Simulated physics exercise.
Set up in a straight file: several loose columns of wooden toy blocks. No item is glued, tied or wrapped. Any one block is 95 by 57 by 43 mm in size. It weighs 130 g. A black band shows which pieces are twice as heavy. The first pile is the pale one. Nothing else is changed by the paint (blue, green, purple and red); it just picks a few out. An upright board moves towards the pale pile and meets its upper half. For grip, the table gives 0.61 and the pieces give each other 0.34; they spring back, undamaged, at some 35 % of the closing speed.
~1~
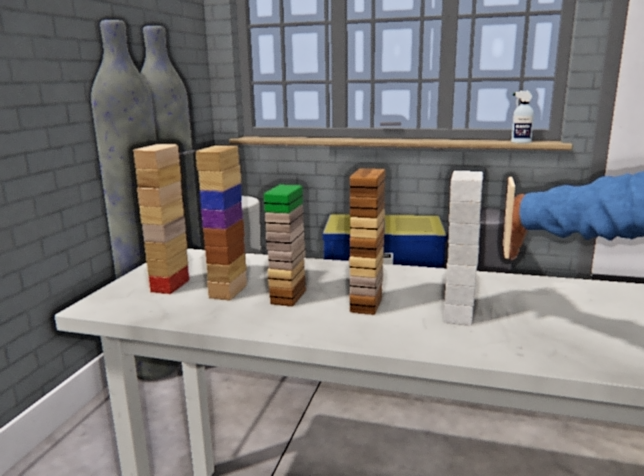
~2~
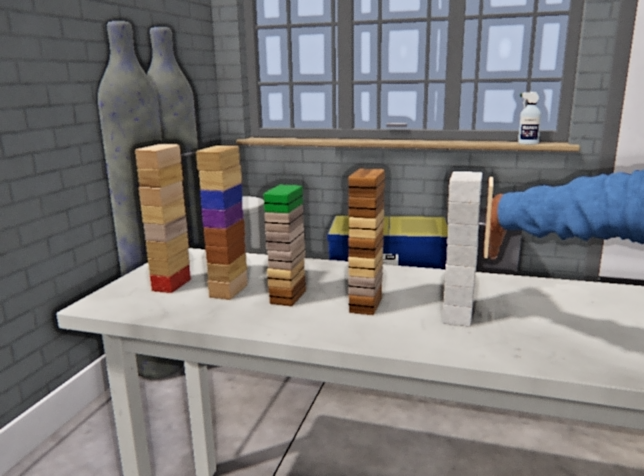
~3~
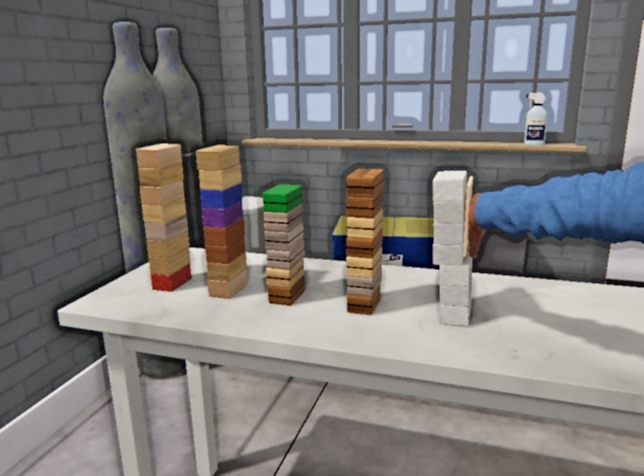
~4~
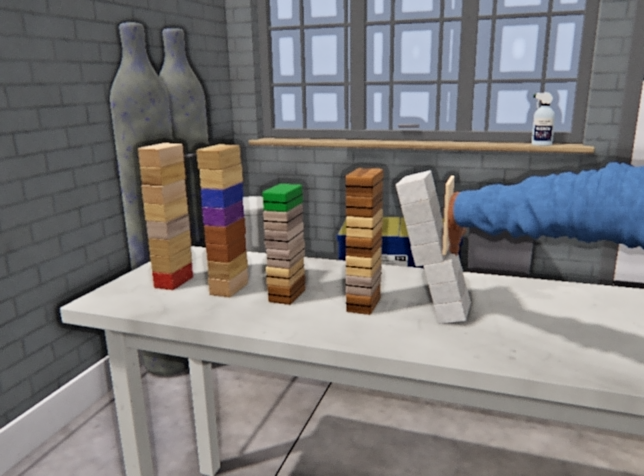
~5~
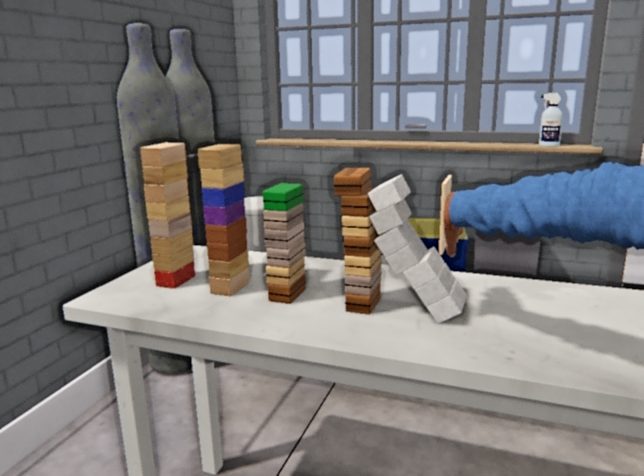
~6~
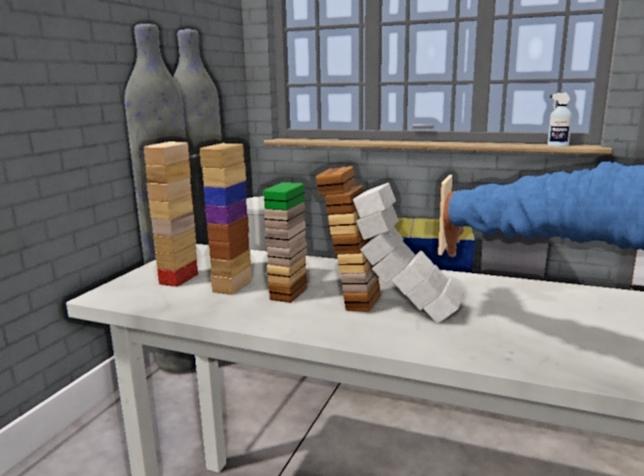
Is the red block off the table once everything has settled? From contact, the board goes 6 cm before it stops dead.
No, it is still there.
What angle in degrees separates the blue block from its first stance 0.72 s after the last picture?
Something like 10°, more or less.
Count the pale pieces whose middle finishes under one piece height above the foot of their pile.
4.
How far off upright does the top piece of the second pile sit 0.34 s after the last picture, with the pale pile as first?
About 40 degrees from upright.
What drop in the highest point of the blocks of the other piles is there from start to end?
About 18 cm.
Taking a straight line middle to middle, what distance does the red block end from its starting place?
Close to 4 cm, start to finish.
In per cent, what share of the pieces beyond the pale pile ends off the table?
Estimate: About 35% of them.
Then, 0.34 s on from the sixth picture, 7 of the pale pile down; none of the 29 other blocks off the table, 13 disturbed; red block unmoved; green block tipped 12°.
Then, 0.72 s on from the sixth picture, 7 of the pale pile down; none of the 29 other blocks off the table, 29 disturbed; red block tipped 23°; green block tipped 25°, 6 cm lower.
Then, 1.34 s on from the sixth picture, 7 of the pale pile down; 9 of the 29 other blocks off the table; red block tipped 47°; blue block on its side.
Finally, 7 of the pale pile down; 10 of the 29 other blocks off the table; red block tipped 47°; blue block on its side; green block tipped 59°, 16 cm lower. Seen by the last camera, middles, red block near (167, 266).
